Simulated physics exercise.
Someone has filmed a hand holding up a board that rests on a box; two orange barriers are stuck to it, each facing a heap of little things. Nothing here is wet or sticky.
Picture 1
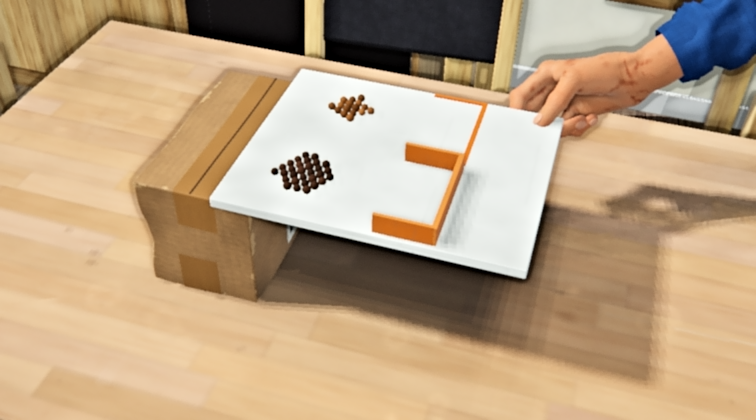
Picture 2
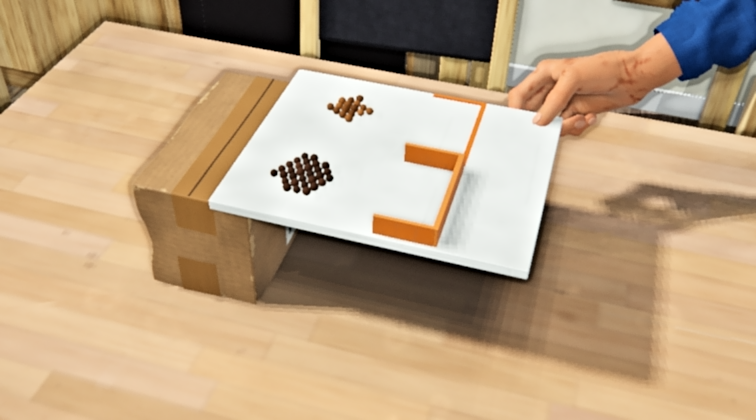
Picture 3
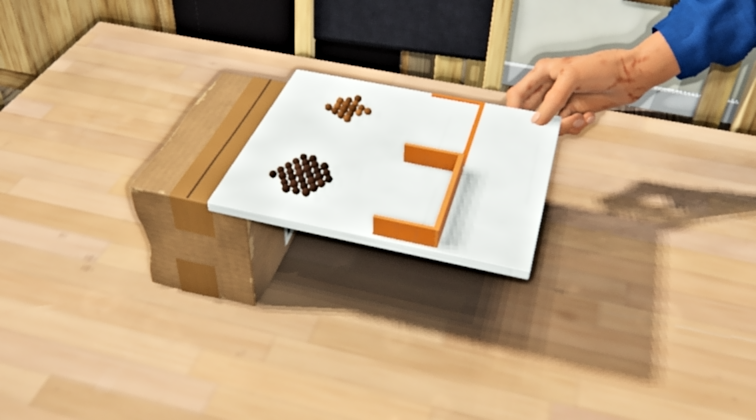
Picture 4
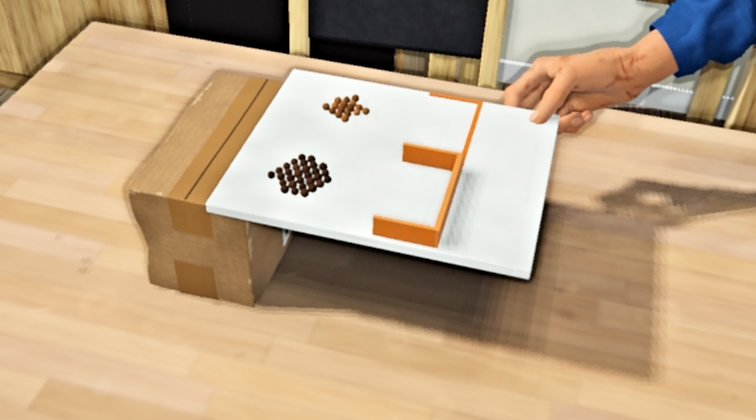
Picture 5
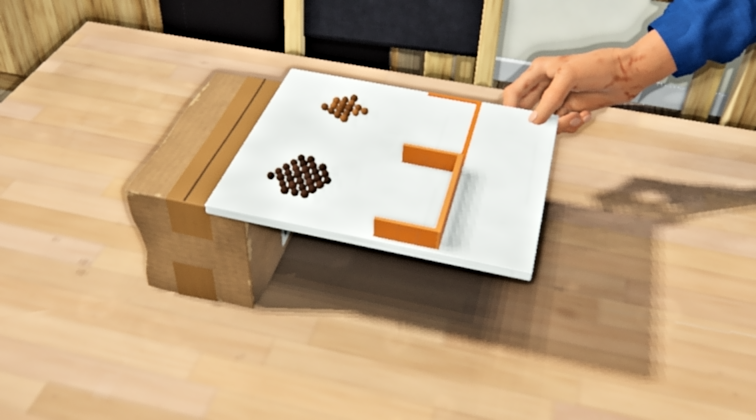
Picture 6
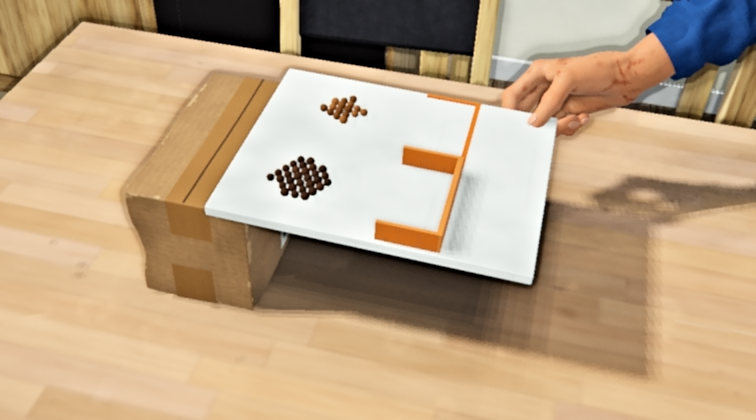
On a wooden table, a hand holds the right end of a white board resting on a cardboard box, with two clusters of small brown pieces and orange barriers on top; the board barely moves and the pieces stay still.
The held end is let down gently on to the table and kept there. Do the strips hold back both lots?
In the end the front lot halts at the strip, and the back lot passes the strip.
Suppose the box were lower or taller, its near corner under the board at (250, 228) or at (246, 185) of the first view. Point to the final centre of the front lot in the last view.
At about (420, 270), and at (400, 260).
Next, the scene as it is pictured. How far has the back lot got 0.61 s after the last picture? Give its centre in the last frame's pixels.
Around (379, 129).
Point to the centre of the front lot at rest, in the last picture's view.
Near (411, 264).
Then, 0.61 s after the last picture, board sloping at 13°; front lot on its way down; back lot on its way down.
Then, 1.26 s after the last picture, board sloping at 25°; front lot has reached its bar; back lot nearly all past its bar.
Then, 2.03 s after the last picture, board resting at 31°; front lot has reached its bar; back lot nearly all past its bar.
At rest, board resting at 31°; front lot gathered behind its bar; back lot nearly all past its bar.
